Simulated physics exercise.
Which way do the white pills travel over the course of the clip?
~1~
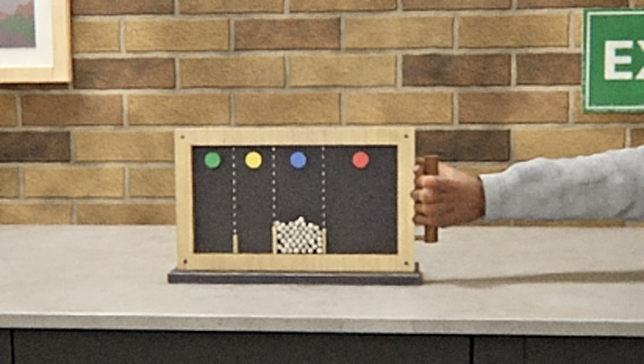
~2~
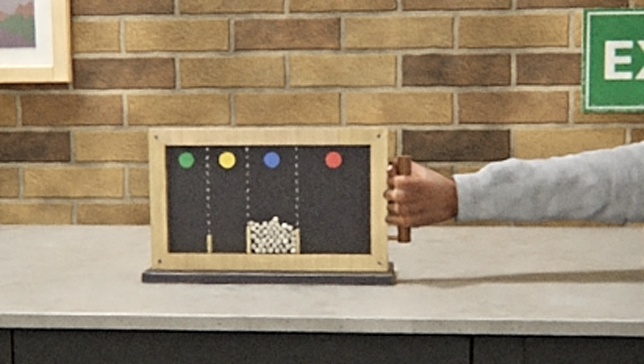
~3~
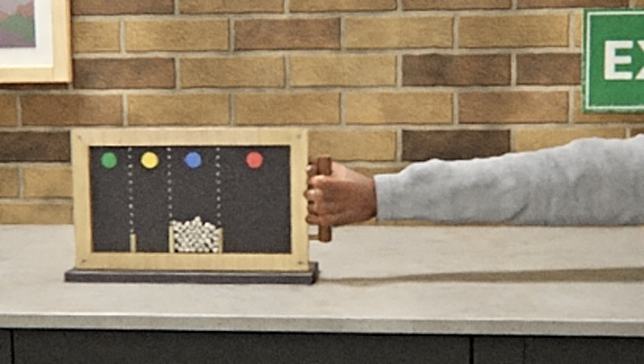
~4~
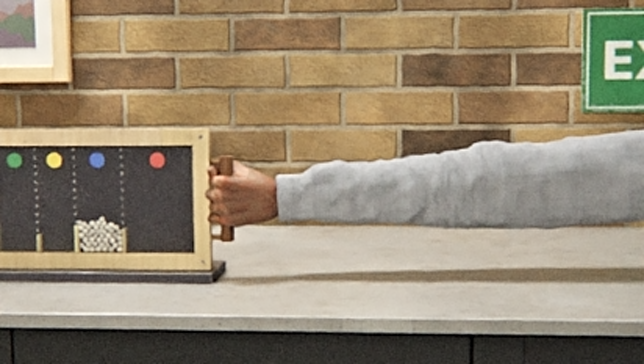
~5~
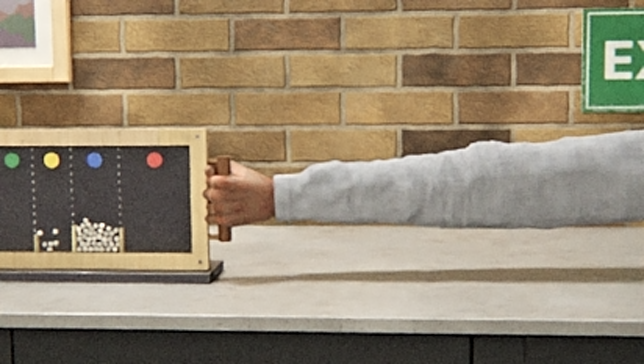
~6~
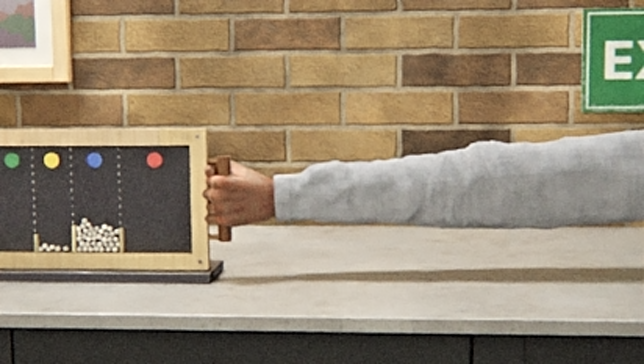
They travel to the left, carried along in the box, and some also spill left into the yellow strip as it stops.
